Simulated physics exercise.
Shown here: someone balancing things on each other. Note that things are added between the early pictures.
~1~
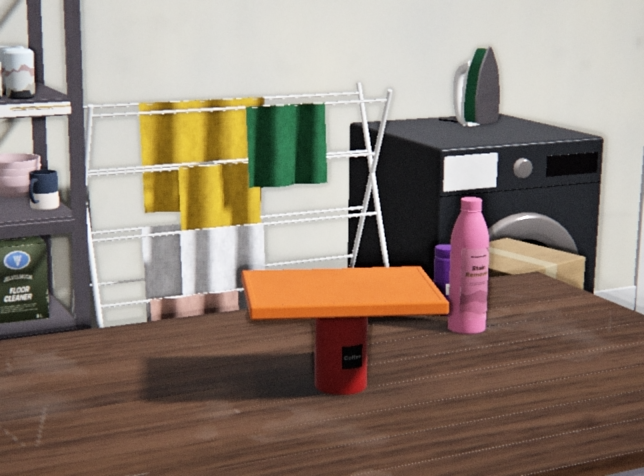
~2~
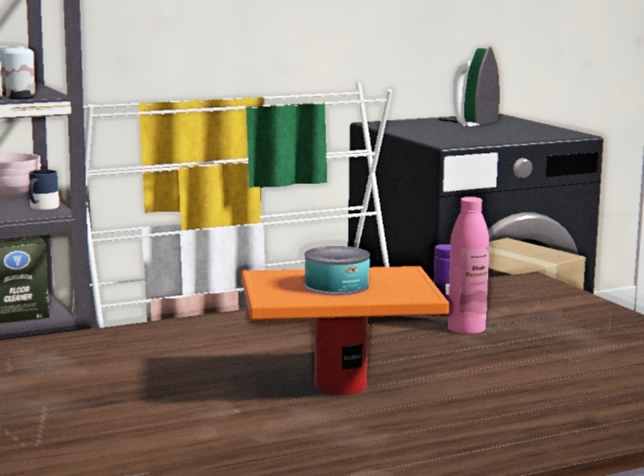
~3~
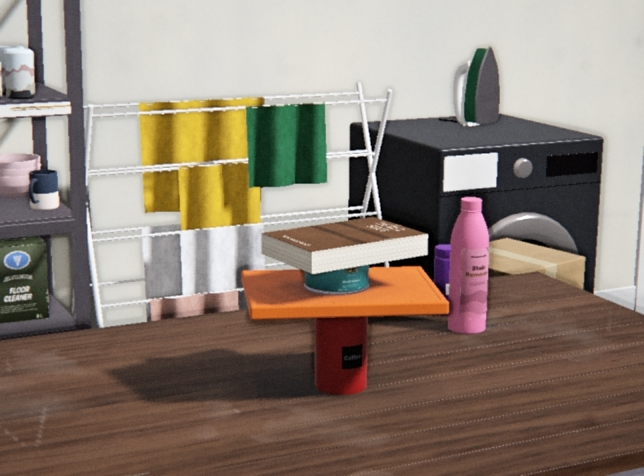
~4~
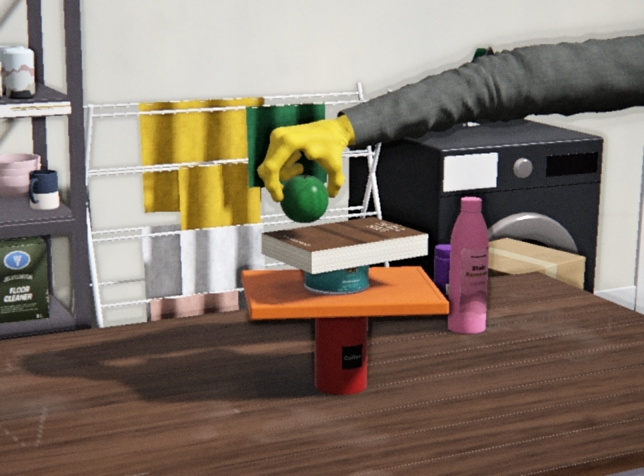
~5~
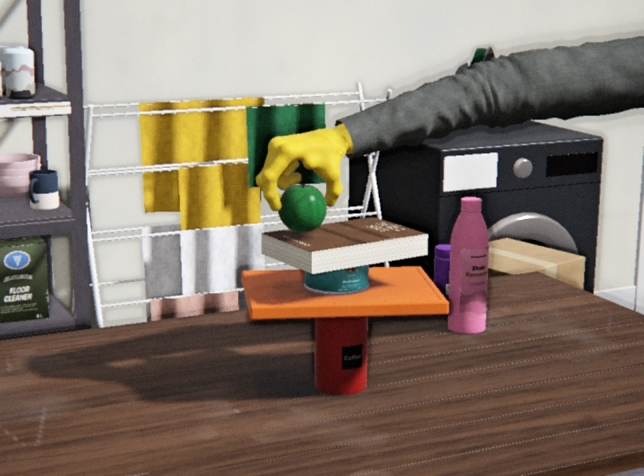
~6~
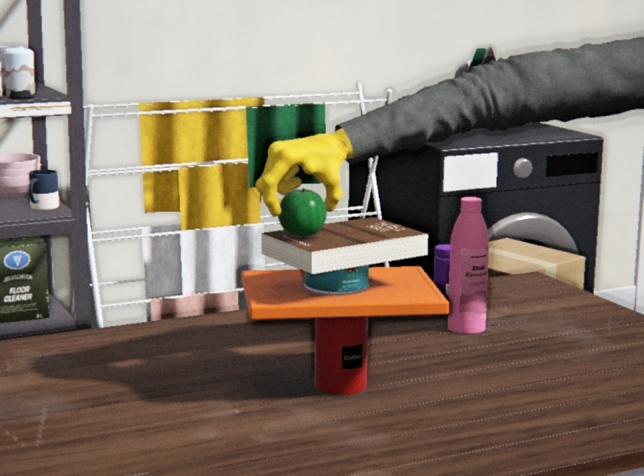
Gloved hand lowering a green apple onto a book stacked over a tin, orange tray and red jar, still holding it.
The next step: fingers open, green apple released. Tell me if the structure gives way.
I expect nothing will drop.
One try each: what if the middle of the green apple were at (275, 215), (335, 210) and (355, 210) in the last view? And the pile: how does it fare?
Lab note - case 1: Collapse; case 2: No collapse; case 3: No collapse.
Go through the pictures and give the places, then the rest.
In the first picture, the last thing is not in view yet; red jar (341, 342).
In the second picture, the last thing is not in view yet.
In the third picture, the last thing is not in view yet; orange tray (341, 292).
The fourth picture shows on its way; green apple (304, 200); red jar (341, 342).
The fifth picture shows on its way; green apple (302, 208).
The sixth picture shows set down, still held; green apple (302, 214); orange tray (341, 292).
Then, 0.20 s later than the last frame, all is still.
Then, 0.30 s later than the last frame, green apple resting near (302, 214).
When it is over, all 7 as before. End places, in pixels of the last picture, green apple near (302, 214). The pile holds.
